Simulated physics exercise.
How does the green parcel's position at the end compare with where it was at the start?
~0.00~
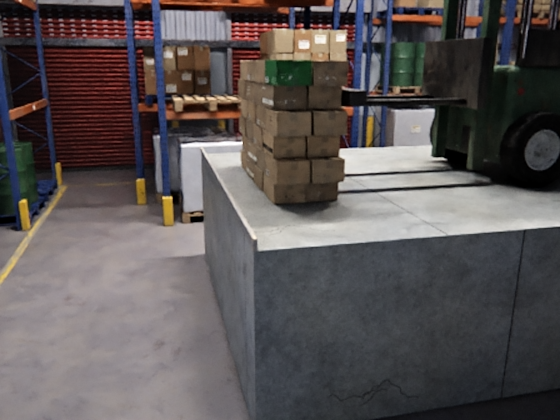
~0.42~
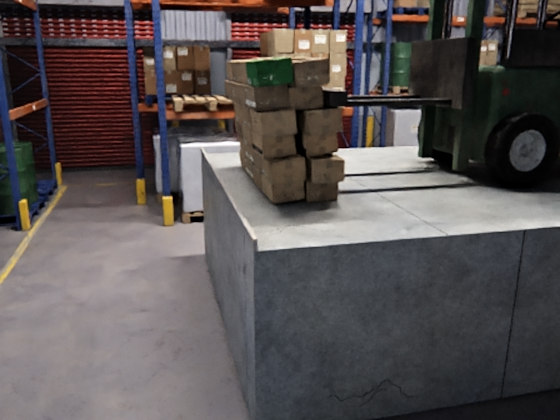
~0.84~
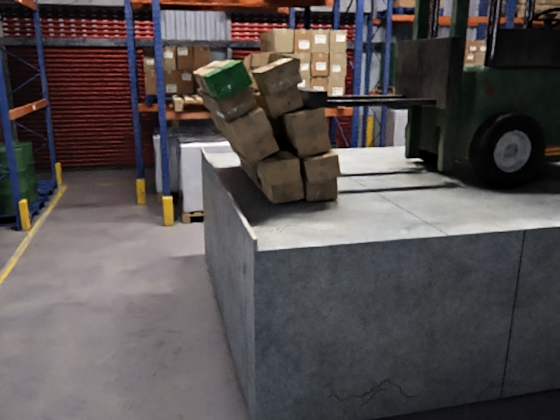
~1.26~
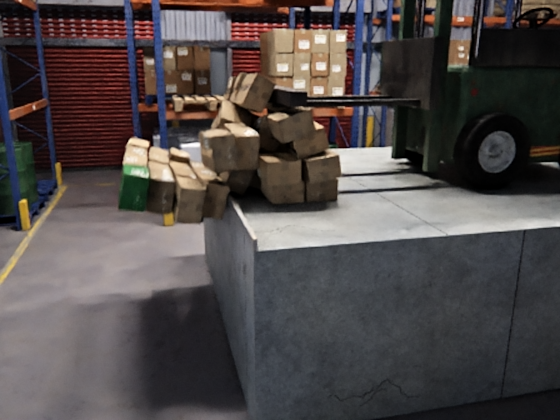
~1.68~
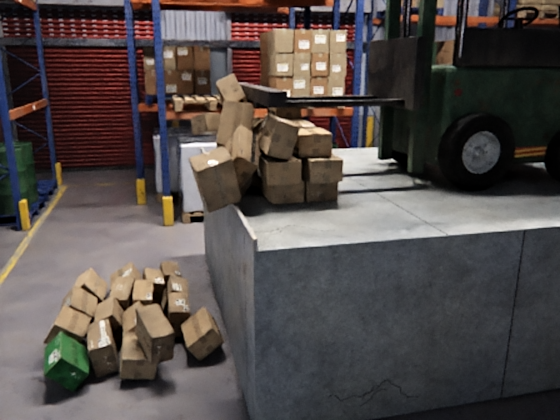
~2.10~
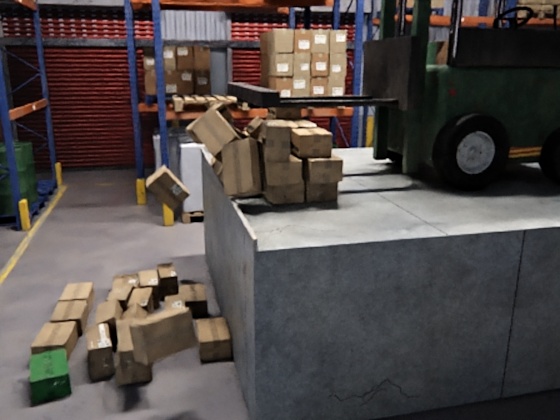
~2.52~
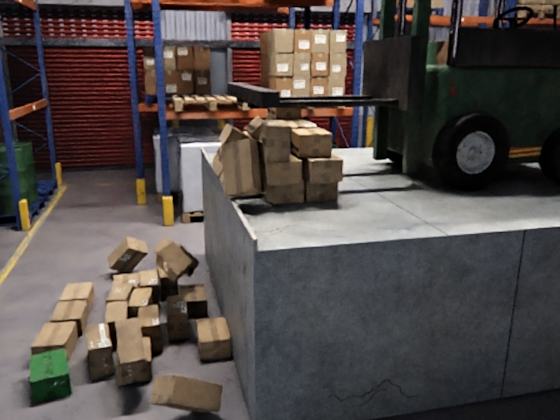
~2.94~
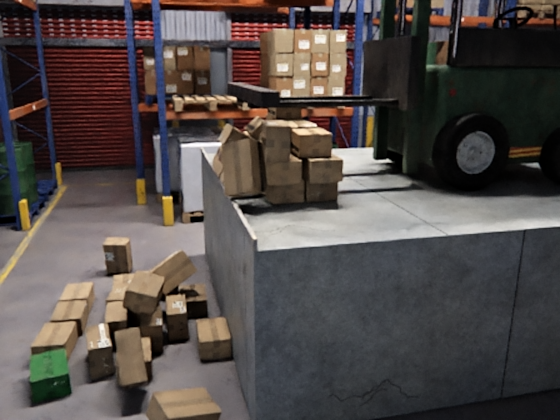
At the start the green parcel sits on top of the stack on the raised platform. By the end it lies on the floor to the left of the platform, at the near left of the spilled cartons.
